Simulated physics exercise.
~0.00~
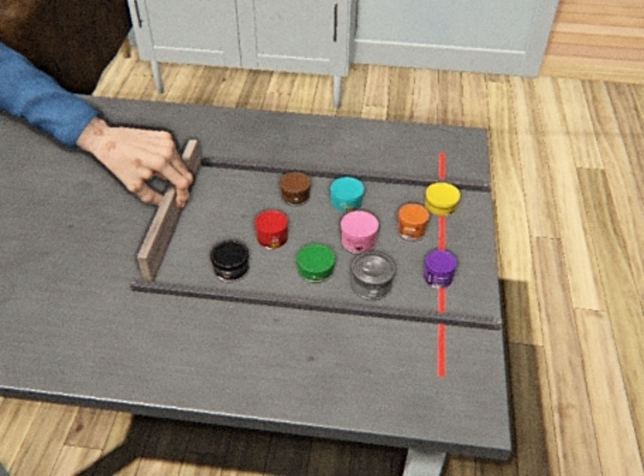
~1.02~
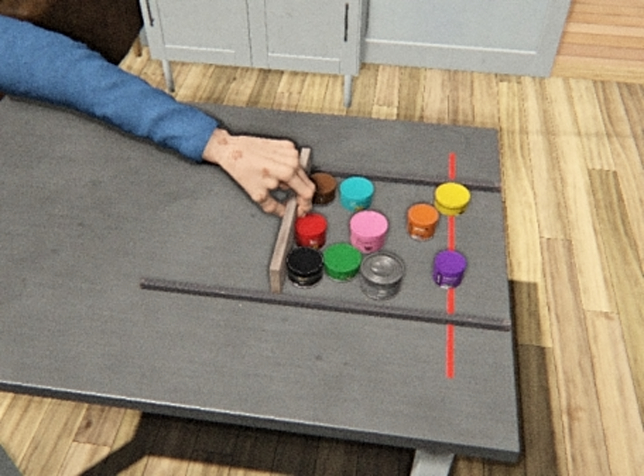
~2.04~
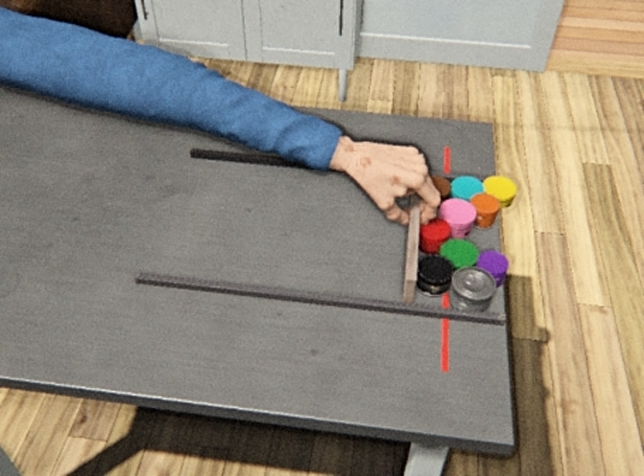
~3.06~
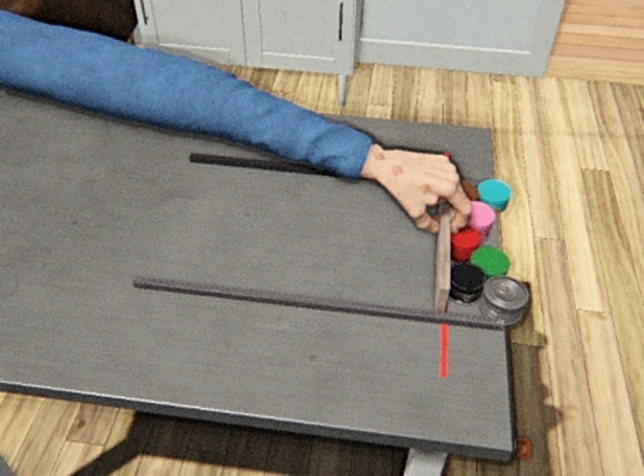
At first, a hand holds an upright wooden board at the left of a channel on a grey table, with a scattering of colourful little tubs and tins to its right and a red line crossing near the table's end. The hand slides the board right until it meets the black and red ones, while the yellow and purple tubs stay by the line. Pushed on, the pieces bunch together and crowd the table's edge. Finally the board reaches the red line, and the yellow, purple and orange ones have gone over the edge, while the rest remain packed against the board.
